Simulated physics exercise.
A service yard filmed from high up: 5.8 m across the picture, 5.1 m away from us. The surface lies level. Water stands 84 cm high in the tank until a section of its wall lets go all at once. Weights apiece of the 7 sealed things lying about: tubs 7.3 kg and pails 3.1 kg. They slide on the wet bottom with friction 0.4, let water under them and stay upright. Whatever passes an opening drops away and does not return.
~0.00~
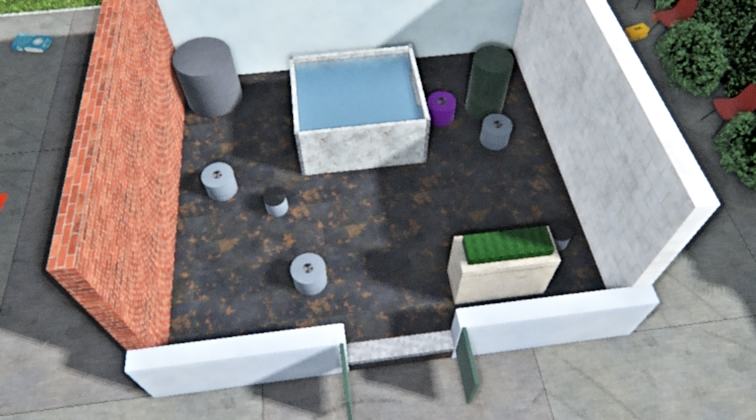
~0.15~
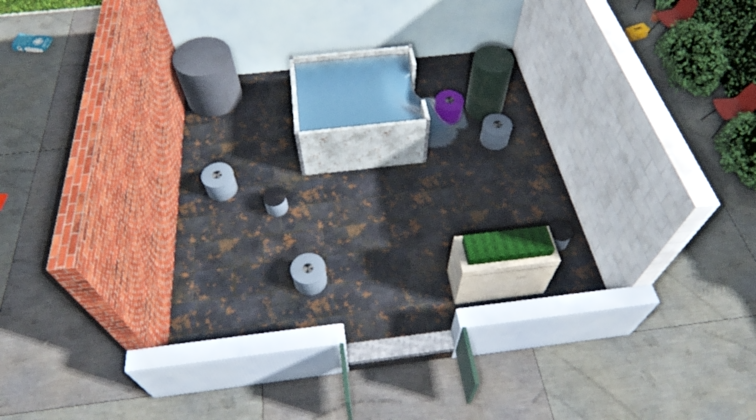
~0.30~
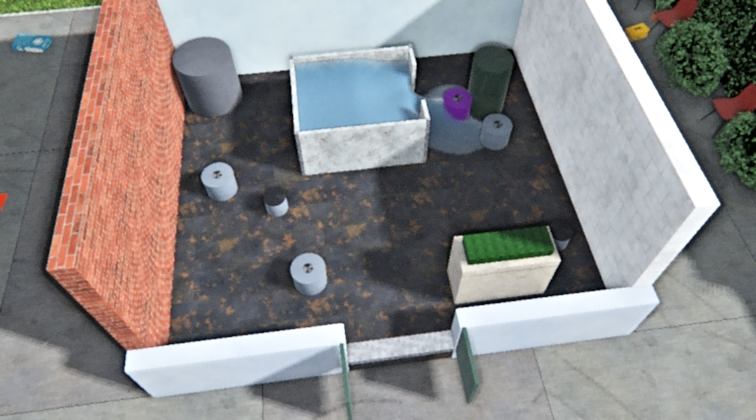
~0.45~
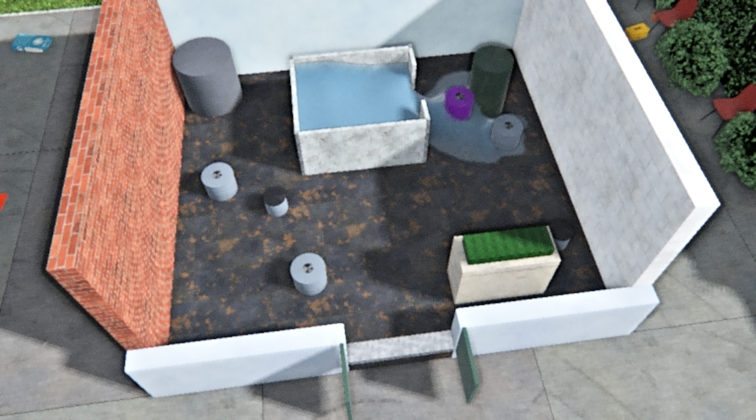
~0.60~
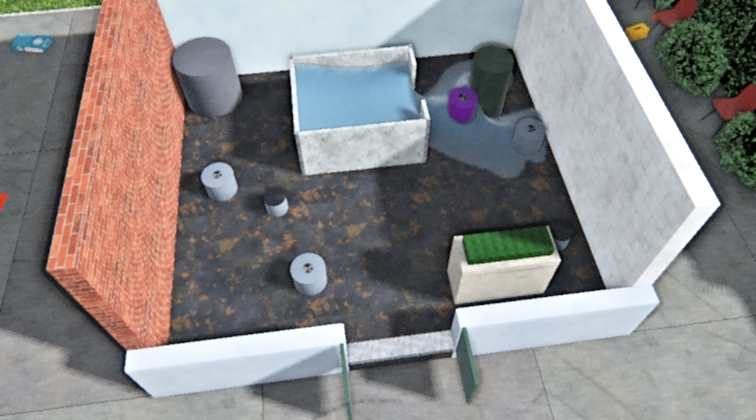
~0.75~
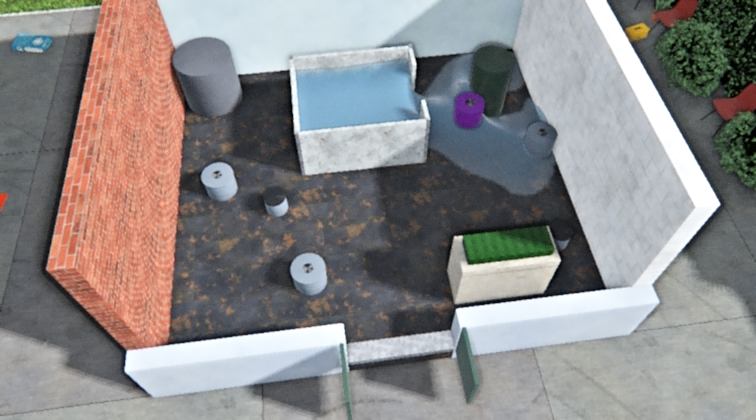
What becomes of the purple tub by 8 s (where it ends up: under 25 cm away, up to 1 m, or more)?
Purple tub gets carried off.
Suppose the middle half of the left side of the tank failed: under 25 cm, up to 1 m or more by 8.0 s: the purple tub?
In that case the purple tub slides a little.
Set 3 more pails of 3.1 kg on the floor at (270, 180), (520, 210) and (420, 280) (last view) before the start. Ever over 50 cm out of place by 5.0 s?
In turn: Short of it, over, over.
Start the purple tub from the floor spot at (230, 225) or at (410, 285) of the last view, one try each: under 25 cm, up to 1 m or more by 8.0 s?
In turn: It is nudged along; it travels far.
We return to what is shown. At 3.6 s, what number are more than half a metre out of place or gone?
By then 4.
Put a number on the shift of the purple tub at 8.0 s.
About 350 cm.
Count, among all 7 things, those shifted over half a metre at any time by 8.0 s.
6 of them.
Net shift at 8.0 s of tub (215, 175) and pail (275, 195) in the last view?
In that order: 20 cm, 120 cm.
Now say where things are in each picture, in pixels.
The purple tub at (442, 101) rests on the ground; 2.7 m2 under water; 0 of 7 have shifted, in the first picture.
The purple tub at (450, 100), on the bottom, 12 cm from its start; water covers 3.2 m2; 1 of 7 have shifted, in the second picture.
The purple tub at (458, 98), on the bottom, 24 cm from its start; 4.0 m2 under water; 1 of 7 have shifted, in the third picture.
The purple tub at (460, 97) floats, 26 cm from its start; water covers 4.6 m2; 2 of 7 have shifted, in the fourth picture.
The purple tub at (463, 98) floats, 32 cm from its start; water covers 5.7 m2; 2 of 7 have shifted, in the fifth picture.
The purple tub at (470, 103) floats, 46 cm from its start; water covers 6.9 m2; 2 of 7 have shifted, in the sixth picture.
After 1.6 s the purple tub is near (542, 221), 2.6 m from its start, aground; 0 of 7 are out; 1 afloat.
After 3.6 s the purple tub is near (549, 229), 2.8 m from its start, afloat; 0 of 7 are out; 2 afloat.
After 5.6 s the purple tub is near (393, 218), 2.3 m from its start, aground; 0 of 7 are out; 3 afloat.
After 8.0 s the purple tub is near (231, 201), 3.6 m from its start, afloat; 0 of 7 are out; 7 afloat.
